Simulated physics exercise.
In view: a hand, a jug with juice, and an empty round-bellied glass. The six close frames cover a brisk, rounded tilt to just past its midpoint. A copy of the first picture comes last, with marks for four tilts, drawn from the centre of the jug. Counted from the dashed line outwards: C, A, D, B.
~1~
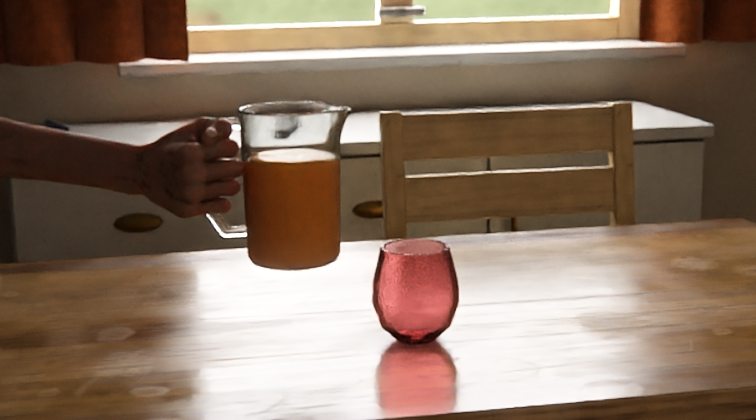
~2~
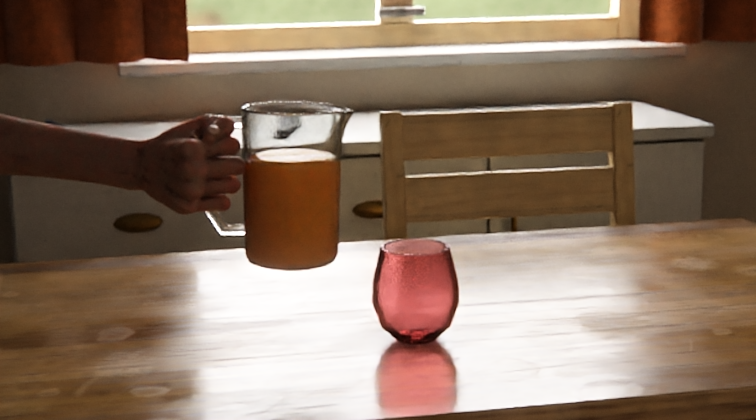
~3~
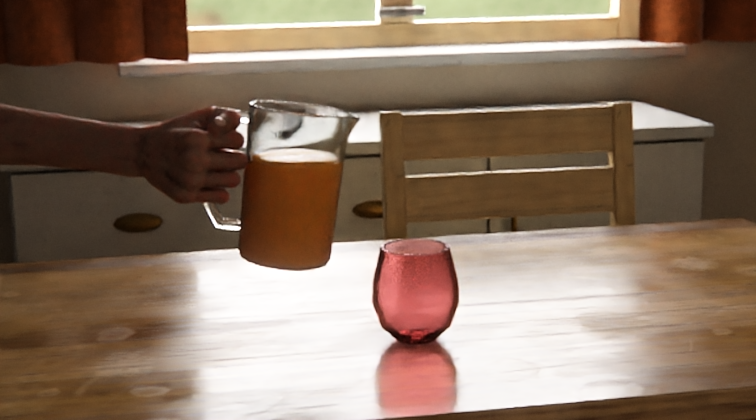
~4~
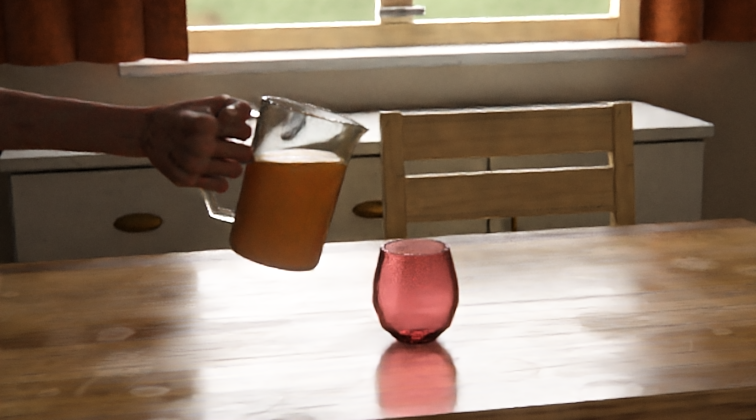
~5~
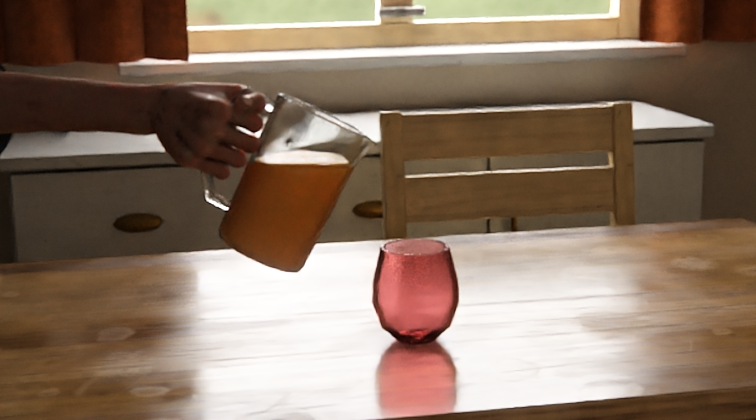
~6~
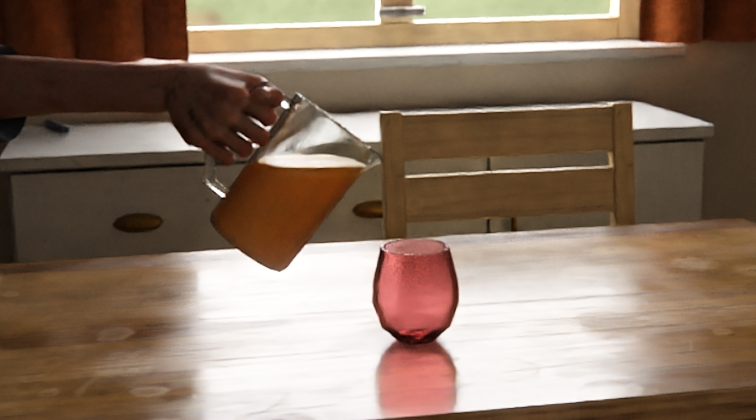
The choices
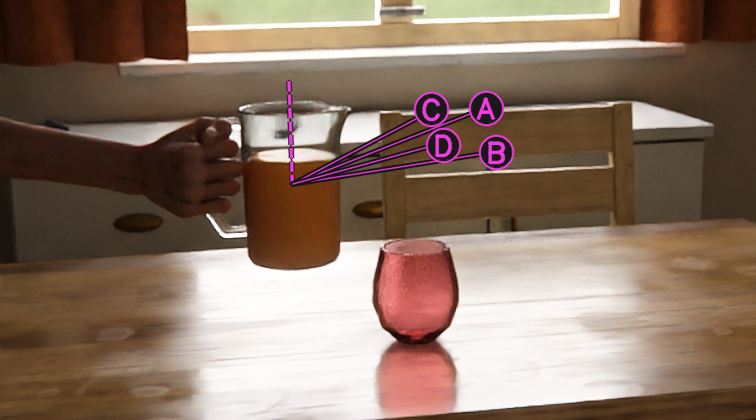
We see a hand holding a glass jug of orange-brown juice upright, left of an empty pink round-bellied glass on a wooden table; the hand then gradually tilts the jug to the right, and no juice leaves it.
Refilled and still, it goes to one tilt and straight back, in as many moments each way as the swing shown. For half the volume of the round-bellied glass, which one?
The answer is mark A.
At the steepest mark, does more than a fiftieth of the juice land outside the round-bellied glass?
Yes, it does.
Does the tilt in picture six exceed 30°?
Yes.
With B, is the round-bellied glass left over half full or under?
Over.
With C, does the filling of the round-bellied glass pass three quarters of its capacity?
No, it does not.
In magenta, A at (470, 113); B at (479, 154); C at (416, 118); D at (426, 147).
With A, the round-bellied glass ends with about 49 % of what it can hold.
With B, the round-bellied glass ends with about 70 % of what it can hold; 15 % of the juice is spilt.
With C, the round-bellied glass ends with about 33 % of what it can hold.
With D, the round-bellied glass ends with about 59 % of what it can hold; 9 % of the juice is spilt.
